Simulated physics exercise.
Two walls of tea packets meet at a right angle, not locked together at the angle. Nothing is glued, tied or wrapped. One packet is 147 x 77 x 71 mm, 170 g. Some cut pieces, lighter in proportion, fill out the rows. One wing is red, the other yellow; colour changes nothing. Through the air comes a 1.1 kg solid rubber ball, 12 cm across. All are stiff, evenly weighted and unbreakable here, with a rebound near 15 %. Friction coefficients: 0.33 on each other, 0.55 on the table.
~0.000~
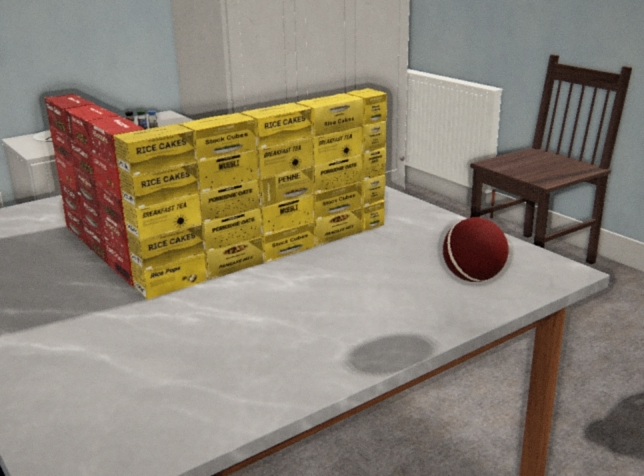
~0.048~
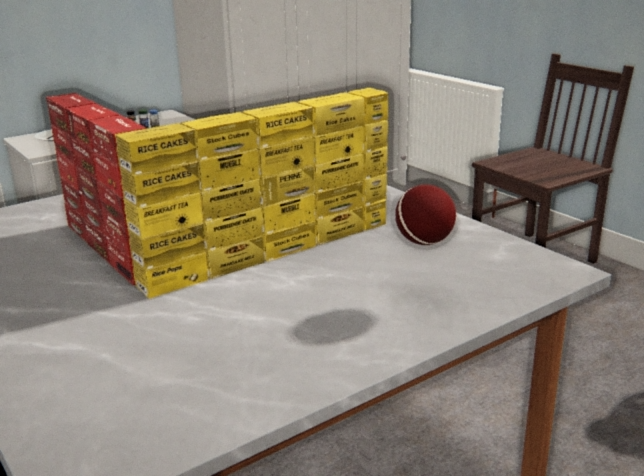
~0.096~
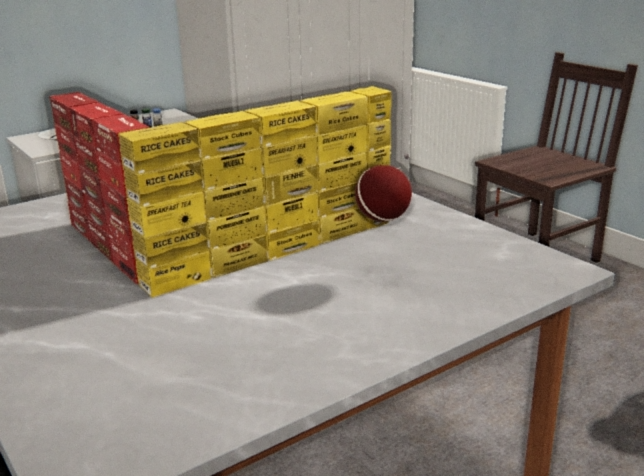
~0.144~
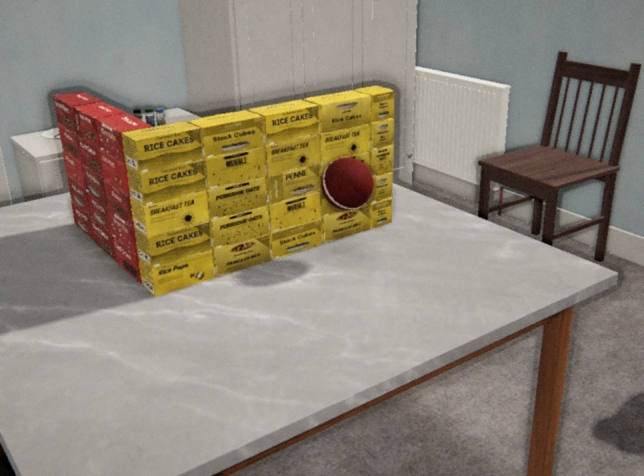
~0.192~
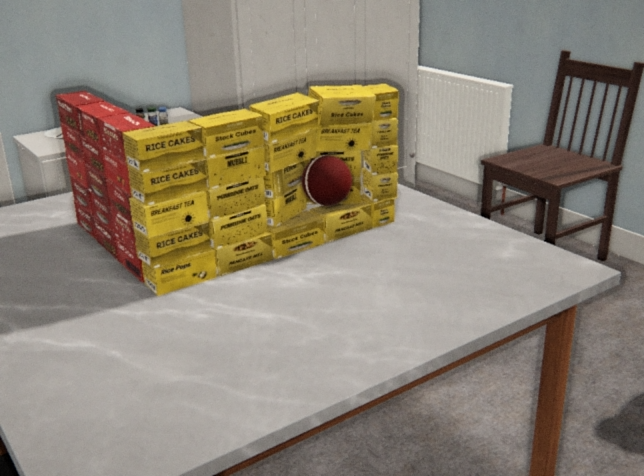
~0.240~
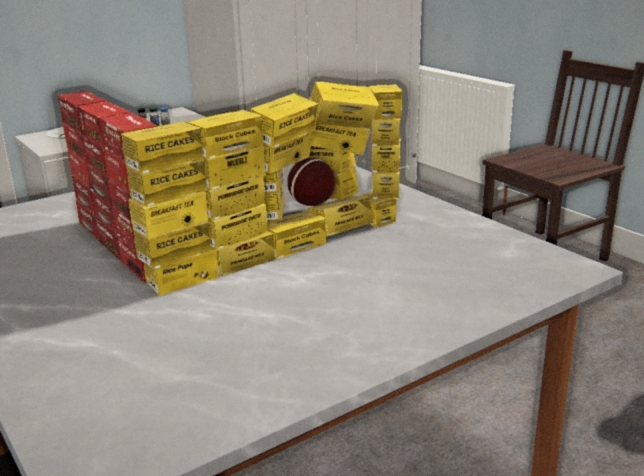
An L-shaped stack of boxes, its short red wing at left and its longer yellow wing facing us, stands on a pale marbled table, seen from slightly above in a blue-walled room. A dark red ball hangs in the air at right, with a wooden chair and white radiator behind. As the camera pans slightly, the ball flies leftward into the yellow wall, pushing packets inward and tilting those above.
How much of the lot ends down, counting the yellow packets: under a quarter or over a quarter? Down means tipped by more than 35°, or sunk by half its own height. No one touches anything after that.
It comes to upwards of a quarter.
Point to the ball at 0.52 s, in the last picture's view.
Near (245, 171).
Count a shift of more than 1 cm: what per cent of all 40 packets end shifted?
It is 50 per cent.
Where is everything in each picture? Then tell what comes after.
In the first picture (we follow the side turned to the camera; the camera pans a little), ball (475, 250) 45 cm from contact, 3.1 m/s; top yellow packet (340, 117); top red packet (101, 144); no piece has moved.
In the second picture, ball (426, 215) 30 cm from contact, 3.0 m/s; top yellow packet (341, 117).
In the third picture, ball (383, 194) 16 cm from contact, 3.0 m/s; top yellow packet (344, 116).
In the fourth picture, ball (347, 184) 18 mm from contact, 2.8 m/s; top yellow packet (347, 114).
In the fifth picture, ball (327, 181) after contact, 1.9 m/s; top yellow packet (348, 111) tipped 12°; 17 stirred so far.
In the sixth picture, ball (311, 182) after contact, 1.6 m/s; top yellow packet (347, 115) tipped 26°; top red packet (113, 140); 21 stirred so far.
Around 0.32 s, ball still moving; 9 of the 25 yellow packets down (9 of 40 in all colours); top yellow packet tipped 47°, 42 mm lower.
Around 0.52 s, ball still moving; 9 of the 25 yellow packets down (9 of 40 in all colours); top yellow packet tipped 64°, 25 cm lower.
Around 0.98 s, ball still moving; 13 of the 25 yellow packets down (13 of 40 in all colours); top yellow packet tipped 66°, 25 cm lower.
Finally (1.3 s), ball rolling away; 13 of the 25 yellow packets down (13 of 40 in all colours); top yellow packet tipped 66°, 25 cm lower; top red packet unmoved. That is 52 per cent. Seen by the last camera, middles, top yellow packet near (337, 206), top red packet near (130, 137).
